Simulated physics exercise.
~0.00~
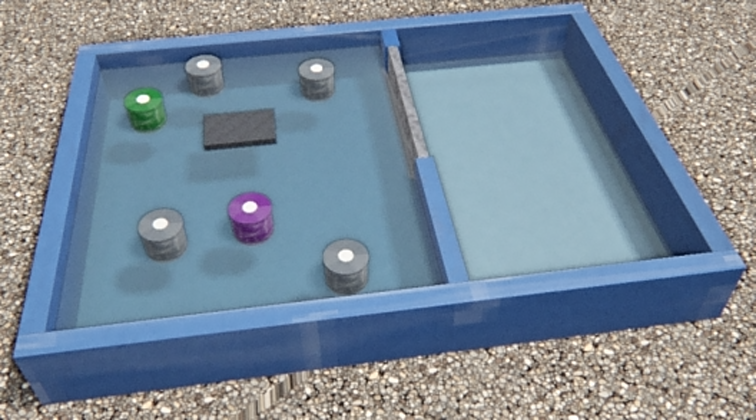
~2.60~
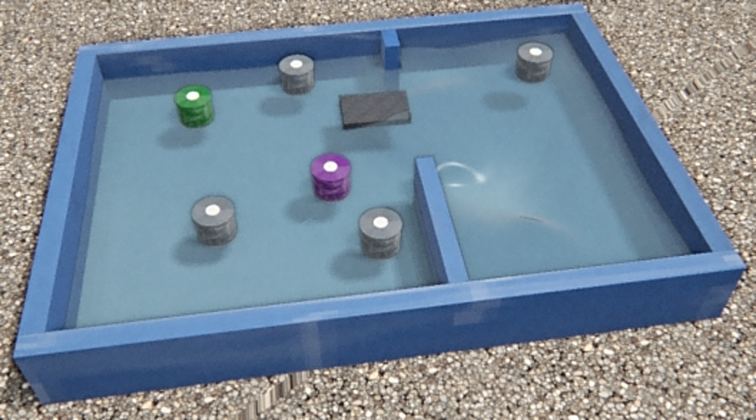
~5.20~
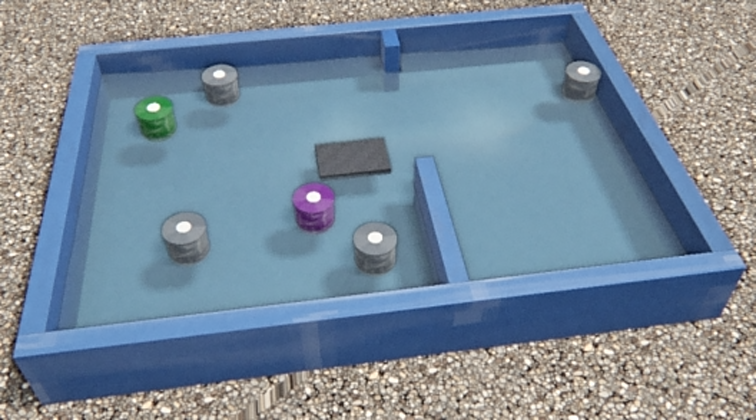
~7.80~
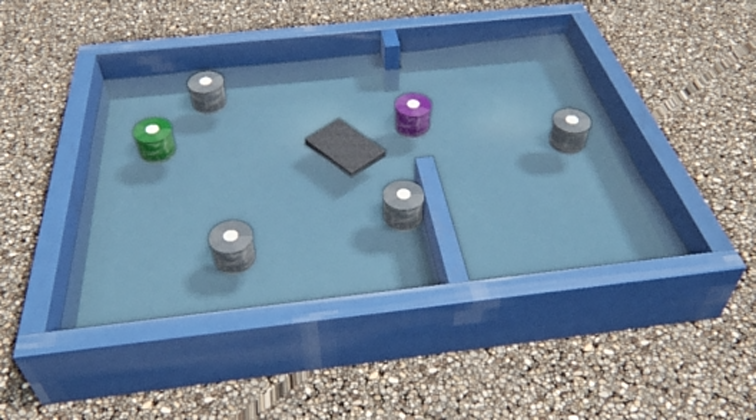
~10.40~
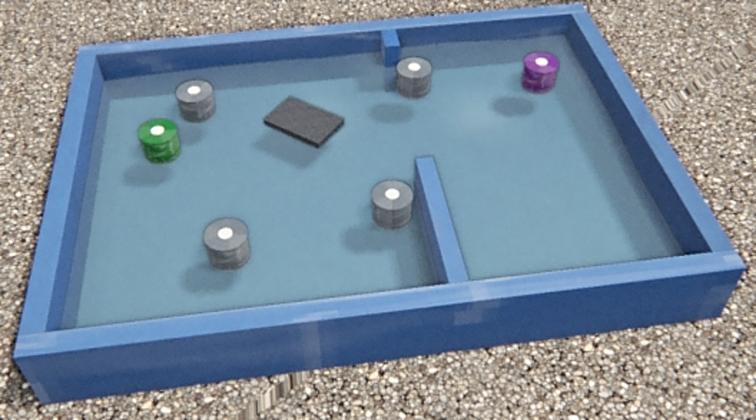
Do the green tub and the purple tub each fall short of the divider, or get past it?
The green tub falls short and stays on the left side, while the purple tub gets past the divider into the right side.
Floating tubs and a dark slab drift about a blue-walled basin once the board in the divider's gap is gone, and a grey tub passes into the right side. The purple tub follows to the far right corner, the grey one drifts back near the gap, and the green stays left.
